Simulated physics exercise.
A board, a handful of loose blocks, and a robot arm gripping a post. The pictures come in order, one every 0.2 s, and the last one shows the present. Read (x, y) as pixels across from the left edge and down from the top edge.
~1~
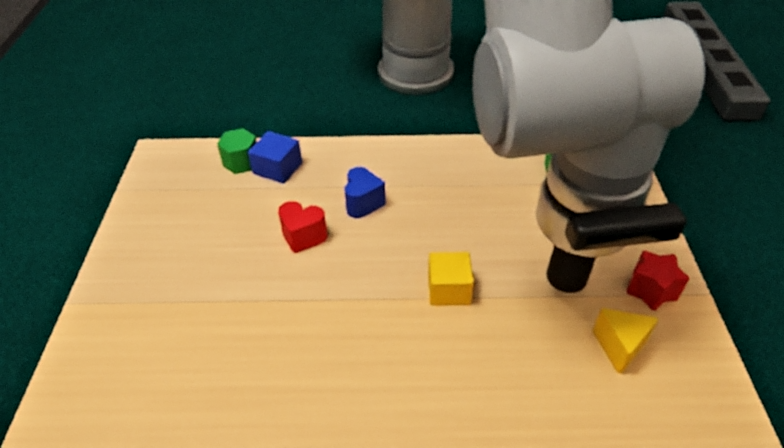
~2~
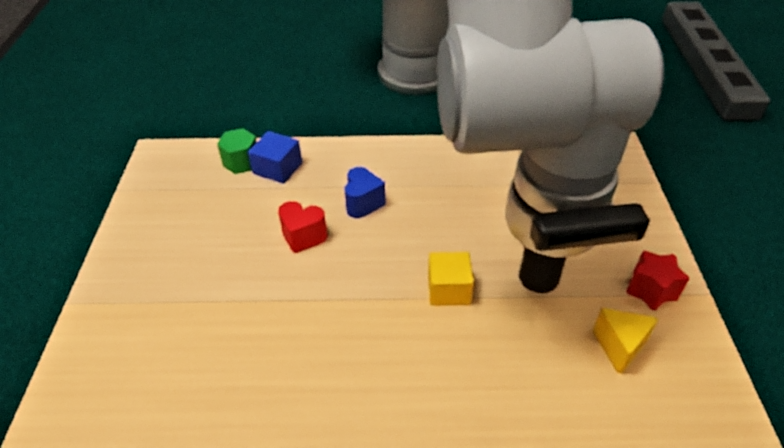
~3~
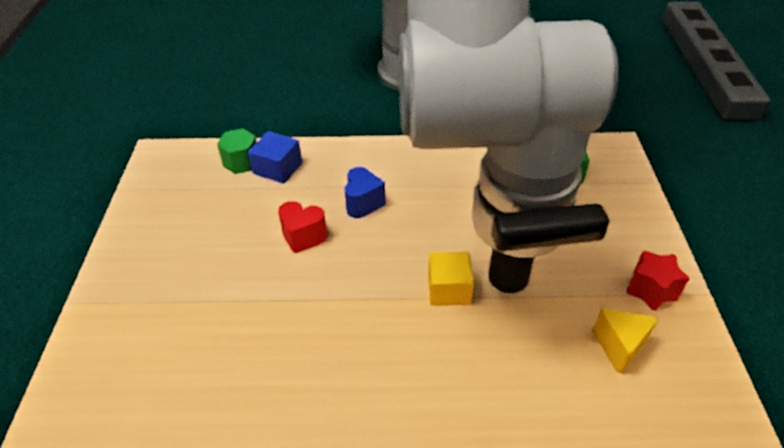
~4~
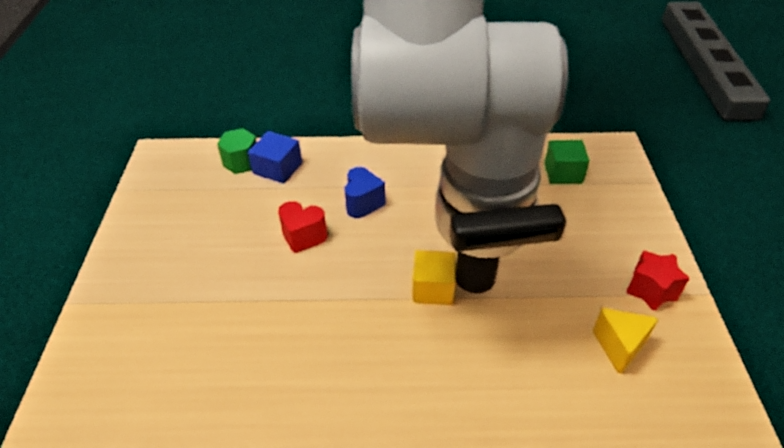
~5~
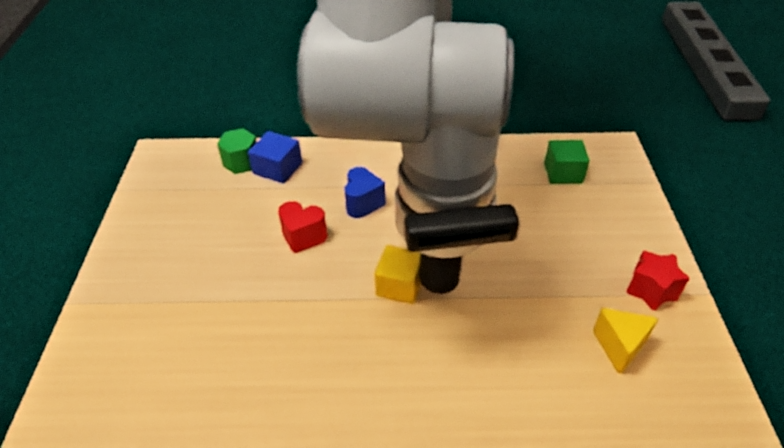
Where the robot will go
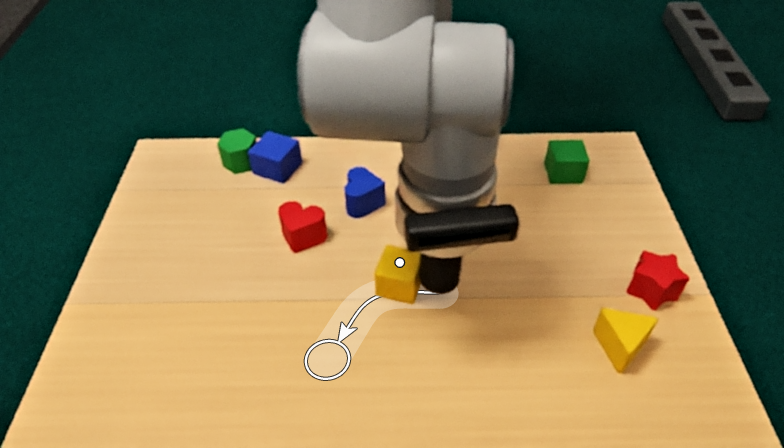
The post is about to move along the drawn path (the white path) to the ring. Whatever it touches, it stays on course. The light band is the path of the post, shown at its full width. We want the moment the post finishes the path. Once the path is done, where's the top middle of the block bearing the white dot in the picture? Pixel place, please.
The answer is (339, 257).
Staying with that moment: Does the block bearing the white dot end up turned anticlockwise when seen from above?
I'd say no.
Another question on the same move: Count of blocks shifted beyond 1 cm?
Shifted over 1 cm: One.
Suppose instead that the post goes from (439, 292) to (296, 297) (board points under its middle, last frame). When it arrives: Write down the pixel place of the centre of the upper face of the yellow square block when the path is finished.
So, by the moment the path ends, you'll find the top centre of the yellow square block at (307, 243).
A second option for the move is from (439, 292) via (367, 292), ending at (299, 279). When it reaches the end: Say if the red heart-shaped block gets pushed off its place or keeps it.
From what I can tell, it won't keep its place.
The drawn path runs from (439, 292) through (390, 293) and (353, 319) to (328, 359); the dot is on the yellow square block.
On the path given first. One third of the way, post (387, 279); yellow square block (350, 258), turned 20° clockwise.
Two thirds of the way, post (351, 306); yellow square block (339, 257), turned 30° clockwise.
At the end, post (325, 346); yellow square block (339, 257), turned 30° clockwise.
